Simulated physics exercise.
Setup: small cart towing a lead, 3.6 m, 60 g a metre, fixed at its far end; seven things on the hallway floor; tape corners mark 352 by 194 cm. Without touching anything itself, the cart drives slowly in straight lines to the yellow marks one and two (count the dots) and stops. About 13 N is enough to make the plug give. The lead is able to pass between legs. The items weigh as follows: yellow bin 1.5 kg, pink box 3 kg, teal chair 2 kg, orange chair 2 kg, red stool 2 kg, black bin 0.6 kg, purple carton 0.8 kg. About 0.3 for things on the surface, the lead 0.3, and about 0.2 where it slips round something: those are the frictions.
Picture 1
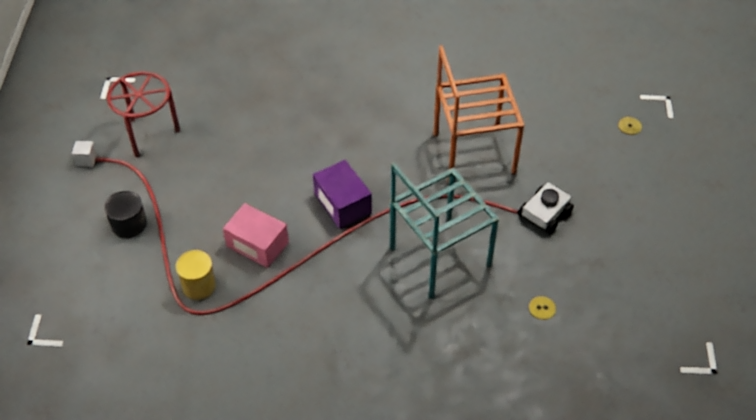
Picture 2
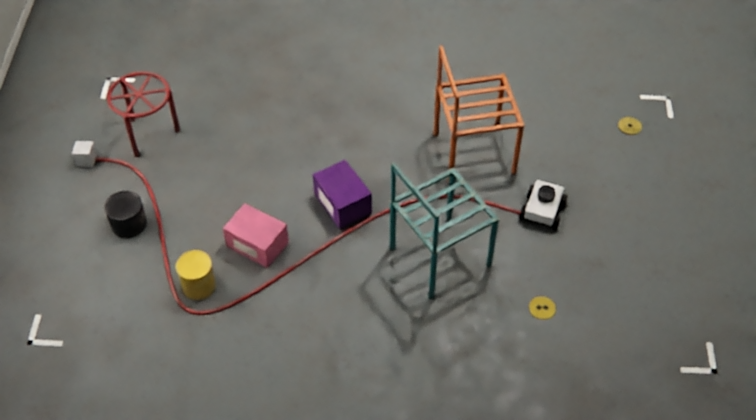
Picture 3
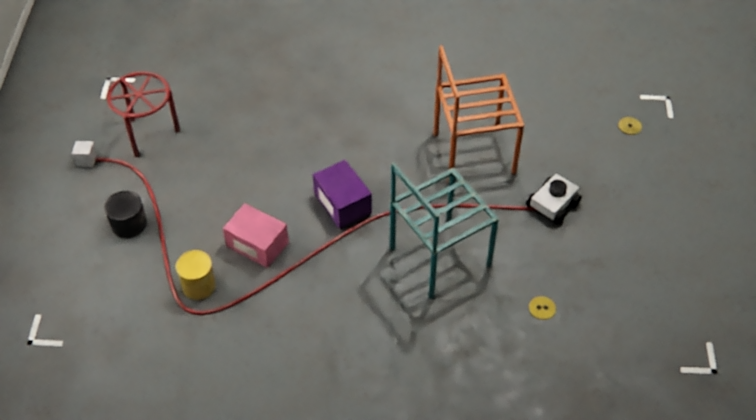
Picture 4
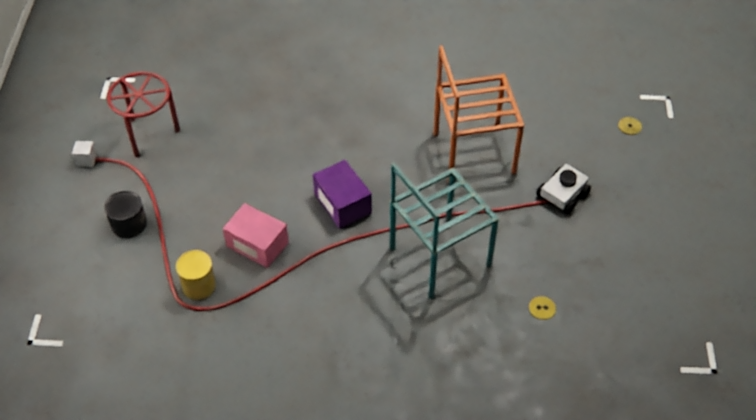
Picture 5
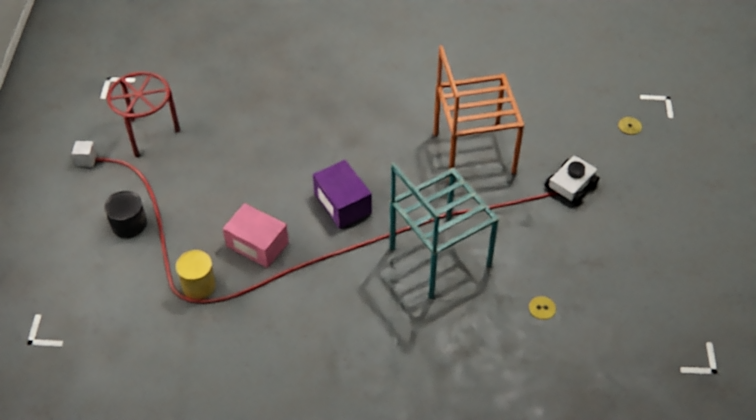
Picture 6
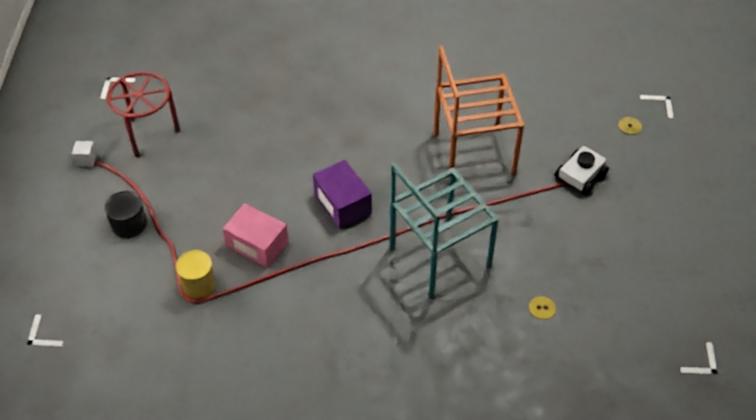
On a gray floor, a small white cart turns, then pulls a red cord rightward, tightening it around the yellow bin.
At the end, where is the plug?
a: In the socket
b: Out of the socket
b.
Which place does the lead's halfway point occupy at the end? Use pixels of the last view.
In the last view it sits close to pixel (452, 213).
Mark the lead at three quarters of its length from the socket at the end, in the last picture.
Around (570, 185).
Next, cart at (627, 129), plug out; yellow bin 23 cm off its start, pink box 3 cm off its start.
Then, cart at (604, 180), plug out; yellow bin 23 cm off its start, pink box 3 cm off its start.
After that, cart at (572, 245), plug out; yellow bin 23 cm off its start at (216, 232), pink box 3 cm off its start at (256, 222).
Later, cart at (543, 306), plug out; yellow bin 23 cm off its start, pink box 3 cm off its start.
At the end, cart at (543, 306), plug out; yellow bin 23 cm off its start at (216, 232), pink box 3 cm off its start at (256, 222).
